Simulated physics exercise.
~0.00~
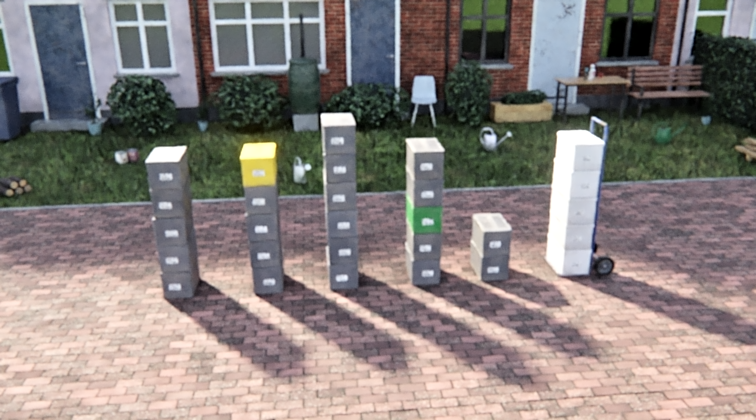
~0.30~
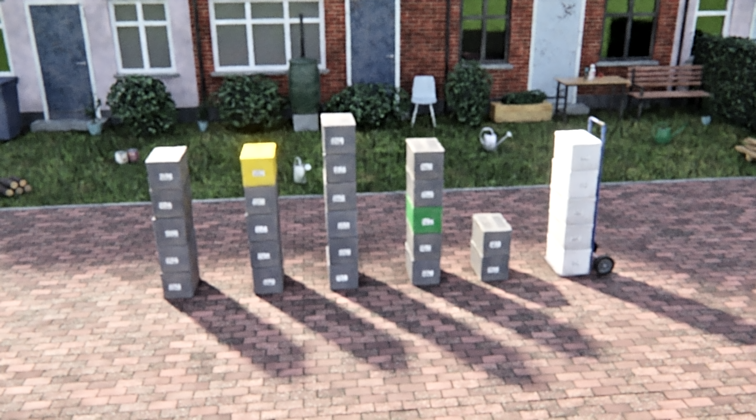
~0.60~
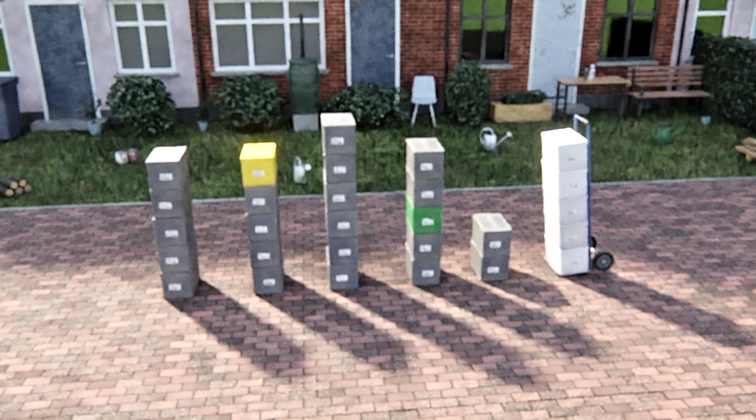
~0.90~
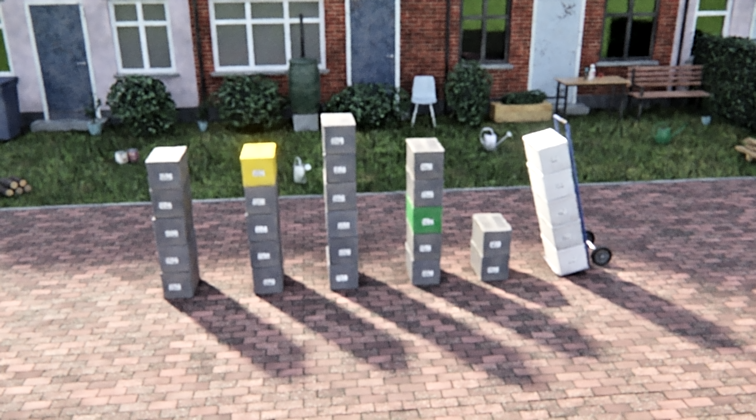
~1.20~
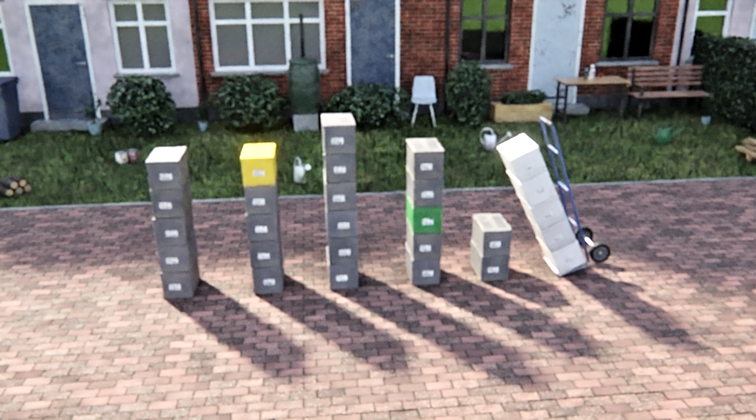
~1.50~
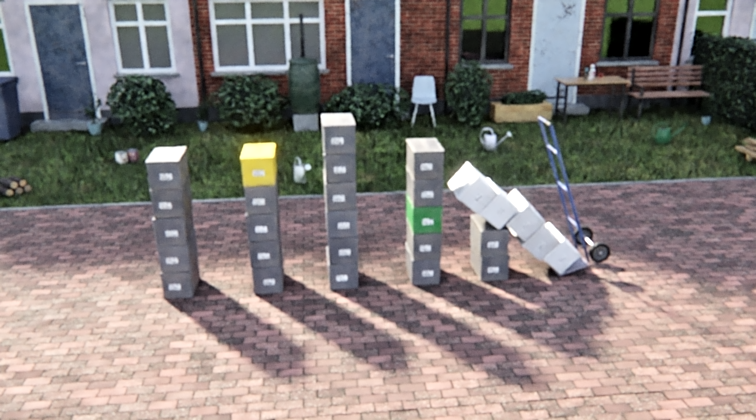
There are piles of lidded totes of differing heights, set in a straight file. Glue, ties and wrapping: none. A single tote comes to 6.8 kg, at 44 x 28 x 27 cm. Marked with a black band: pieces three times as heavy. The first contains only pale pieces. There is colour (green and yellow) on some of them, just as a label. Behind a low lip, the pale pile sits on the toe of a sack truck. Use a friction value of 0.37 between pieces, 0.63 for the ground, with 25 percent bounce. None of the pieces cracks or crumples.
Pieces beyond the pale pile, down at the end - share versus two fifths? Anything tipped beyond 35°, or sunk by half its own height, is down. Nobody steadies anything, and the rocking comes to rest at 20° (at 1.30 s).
Below two fifths.
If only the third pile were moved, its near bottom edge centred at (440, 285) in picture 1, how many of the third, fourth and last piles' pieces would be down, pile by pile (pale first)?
You'd end with the third pile at 4, the fourth at 5 and the last at 5 down.
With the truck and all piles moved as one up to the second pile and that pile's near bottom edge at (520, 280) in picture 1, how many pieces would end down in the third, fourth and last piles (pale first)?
Pile by pile, you'd see third at 0, fourth at 0 and last at 0 down.
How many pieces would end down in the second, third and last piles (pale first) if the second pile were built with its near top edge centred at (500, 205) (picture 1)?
You'd get second 2, third 5 and last 5.
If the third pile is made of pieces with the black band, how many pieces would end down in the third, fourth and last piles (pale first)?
Then the third pile would have 0 down, the fourth 0, and the last 0.
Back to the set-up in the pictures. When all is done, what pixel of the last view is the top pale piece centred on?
(453, 221).
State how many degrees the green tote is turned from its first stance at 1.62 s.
It sits at about 0 degrees.
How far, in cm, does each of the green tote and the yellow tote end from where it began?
Green ends up 10 cm away; yellow ends up 0 cm away.
After 1.62 s, 5 of the pale pile down; none of the 23 other totes down, 2 disturbed; green tote shifted 31 mm.
After 1.98 s, 5 of the pale pile down; none of the 23 other totes down, 6 disturbed; green tote shifted 6 cm.
At rest (3.0 s), 5 of the pale pile down; none of the 23 other totes down, 4 disturbed; green tote shifted 53 mm; yellow tote unmoved. That is 0 per cent. As the last picture would show them, middles, green tote near (418, 213), yellow tote near (260, 165).
